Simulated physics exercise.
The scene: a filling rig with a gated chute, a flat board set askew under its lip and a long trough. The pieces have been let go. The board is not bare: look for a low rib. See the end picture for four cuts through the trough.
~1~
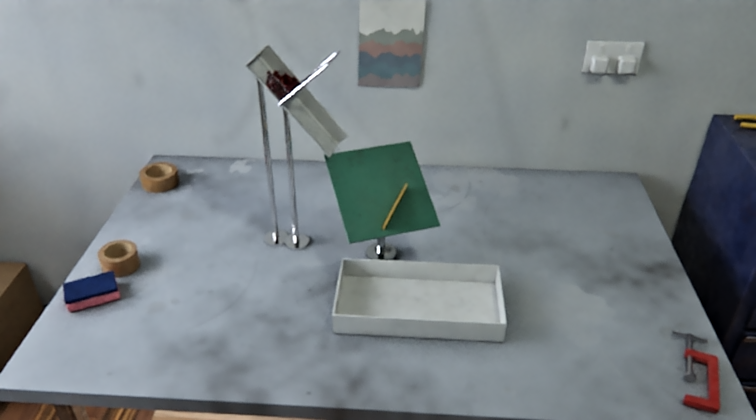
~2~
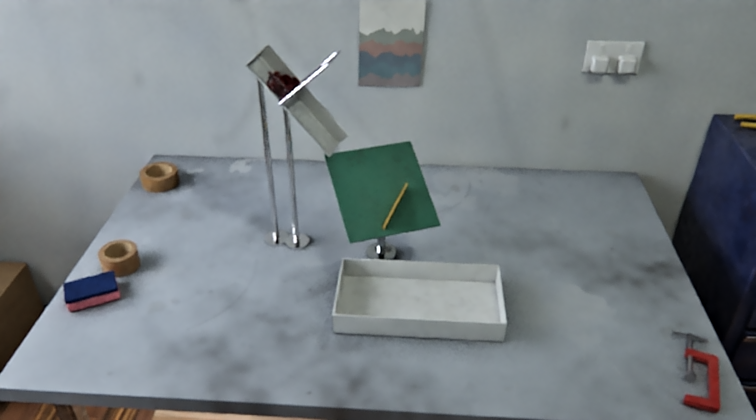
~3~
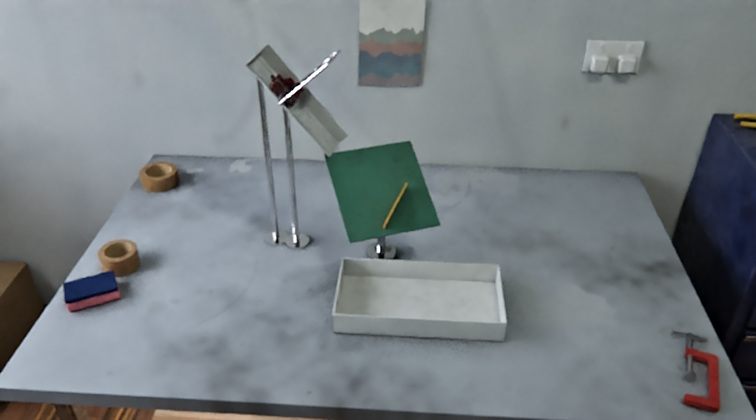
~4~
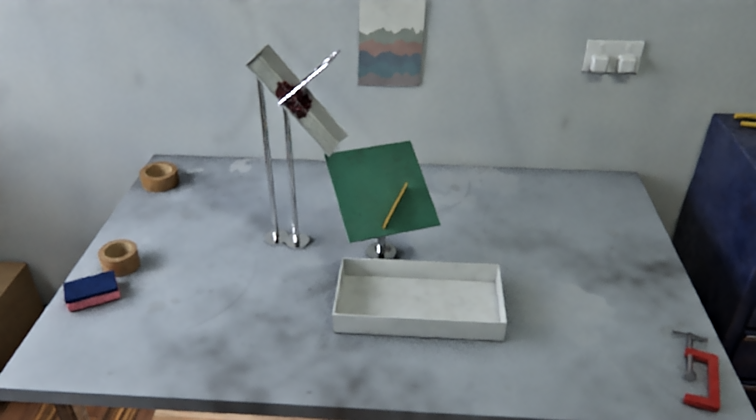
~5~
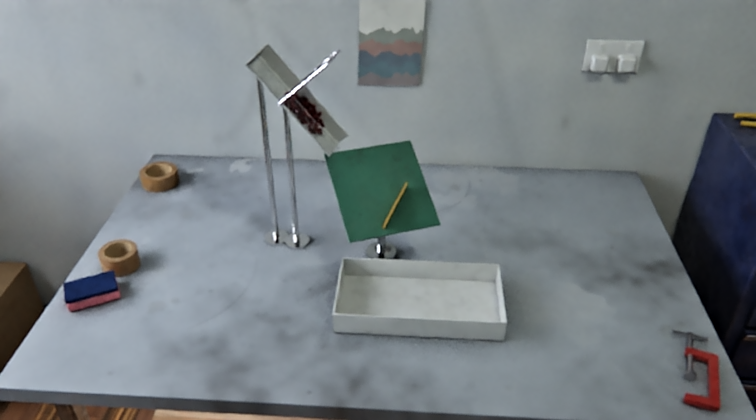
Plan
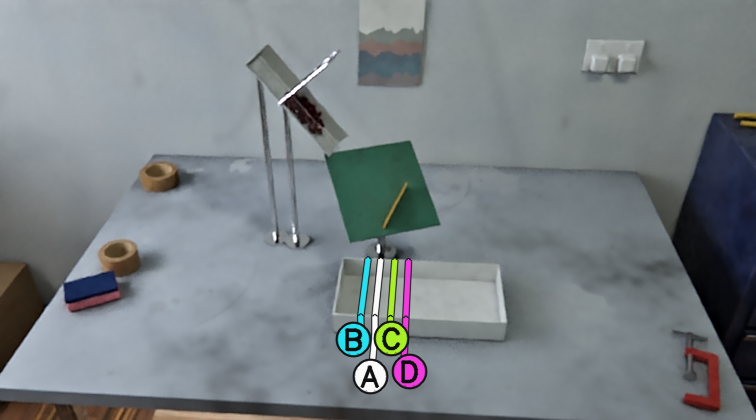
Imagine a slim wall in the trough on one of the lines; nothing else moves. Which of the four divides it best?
It is A.
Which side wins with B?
Right.
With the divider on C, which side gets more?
The left side.
On the marked copy, line A crosses the front rim at (374, 316); line B crosses the front rim at (360, 315); line C crosses the front rim at (390, 317); line D crosses the front rim at (405, 318).
With A, of what is caught, close to two thirds on the left of the divider, close to a third on the right.
With B, of what is caught, a small share on the left of the divider, the bulk on the right.
With C, of what is caught, the bulk on the left of the divider, a small share on the right.
With D, of what is caught, the bulk on the left of the divider, a small share on the right.
